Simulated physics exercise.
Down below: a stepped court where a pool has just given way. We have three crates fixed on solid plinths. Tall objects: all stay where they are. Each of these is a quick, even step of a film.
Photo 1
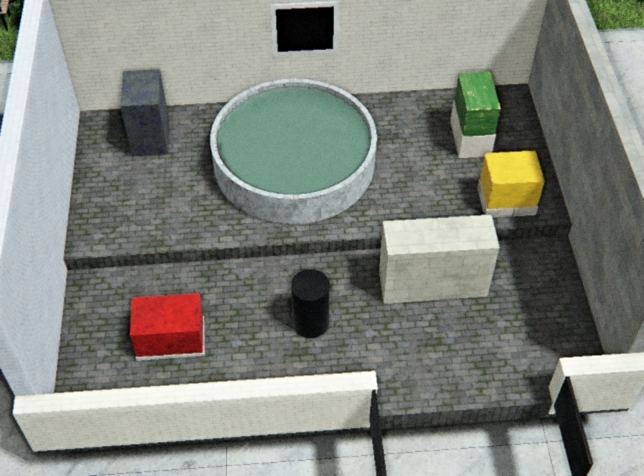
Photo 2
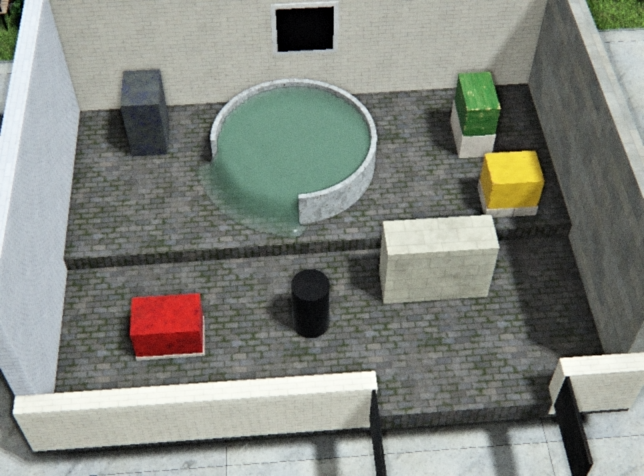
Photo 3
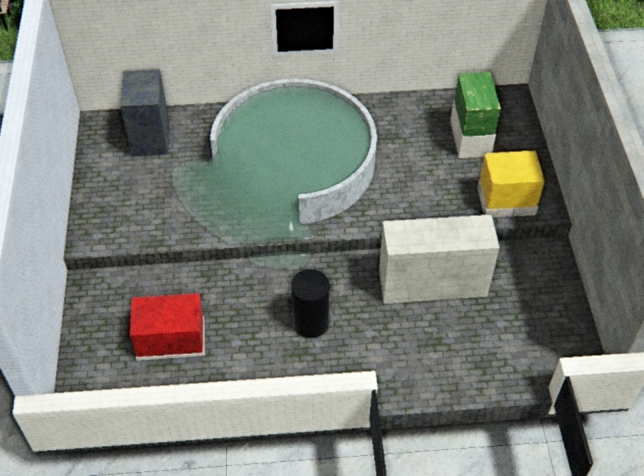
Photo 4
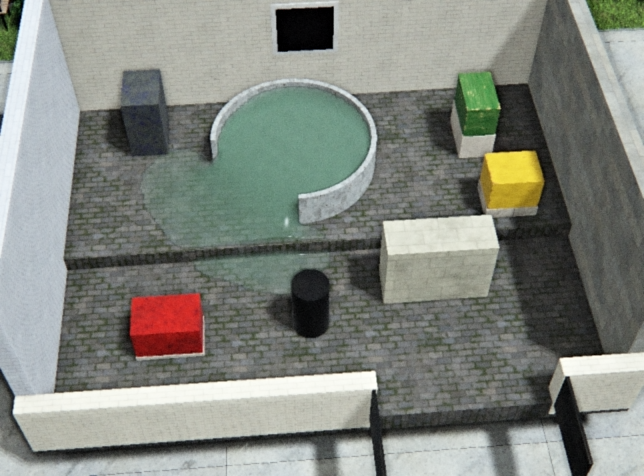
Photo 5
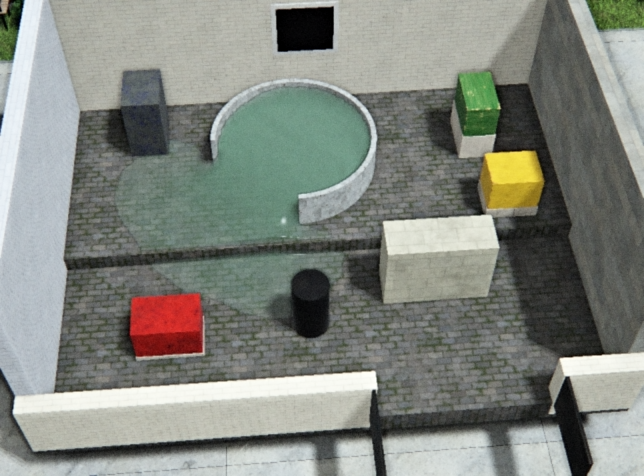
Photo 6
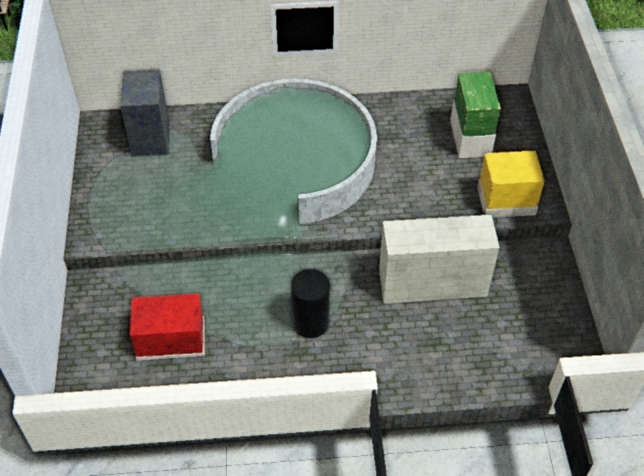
A walled, stepped courtyard with a round pool opening at its front left, green water spreading across paving and onto the lower level.
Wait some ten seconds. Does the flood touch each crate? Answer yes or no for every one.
Yellow crate: No; green crate: No; red crate: Yes.
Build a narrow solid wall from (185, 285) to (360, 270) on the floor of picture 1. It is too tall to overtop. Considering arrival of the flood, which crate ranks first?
My answer: The red one.
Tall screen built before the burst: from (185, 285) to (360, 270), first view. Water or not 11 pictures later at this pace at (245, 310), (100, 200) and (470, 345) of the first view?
As listed: No water, covered, dry.
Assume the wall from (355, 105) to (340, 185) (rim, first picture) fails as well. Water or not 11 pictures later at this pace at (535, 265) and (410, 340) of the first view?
I'd expect the first point to be reached and the second point to stay dry.
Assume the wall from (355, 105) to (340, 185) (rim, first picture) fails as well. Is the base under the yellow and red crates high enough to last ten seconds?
The yellow crate is flooded and the red crate is flooded.
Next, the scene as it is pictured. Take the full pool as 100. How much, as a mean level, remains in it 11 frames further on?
Estimate: Close to 44 %.
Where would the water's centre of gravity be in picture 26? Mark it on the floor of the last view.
At about (197, 272).
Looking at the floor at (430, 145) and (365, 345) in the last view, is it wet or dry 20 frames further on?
Result, in sequence: Unwetted; waterlogged.
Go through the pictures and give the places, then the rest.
In the first frame, still water in the pool at (294, 139).
In the second frame, the front is at (209, 165), out from the gap at (242, 198).
In the third frame, water pours out at (242, 200) and has run to (178, 170).
In the fourth frame, water pours out at (242, 201) and has run to (150, 175).
In the fifth frame, water pours out at (242, 201) and has run to (125, 180).
In the sixth frame, water pours out at (242, 201) and has run to (96, 197).
A moment on, water covers 35 % of the floor; the yellow crate not reached, the green crate not reached, the red crate water round its plinth.
Next, water covers 40 % of the floor; the yellow crate not reached, the green crate not reached, the red crate water round its plinth.
Then, water covers 50 % of the floor; the yellow crate not reached, the green crate not reached, the red crate water round its plinth.
Later, water covers 70 % of the floor; the yellow crate not reached, the green crate not reached, the red crate water round its plinth.
In the end, water covers 75 % of the floor; the yellow crate stayed above the water, the green crate stayed above the water, the red crate was topped.
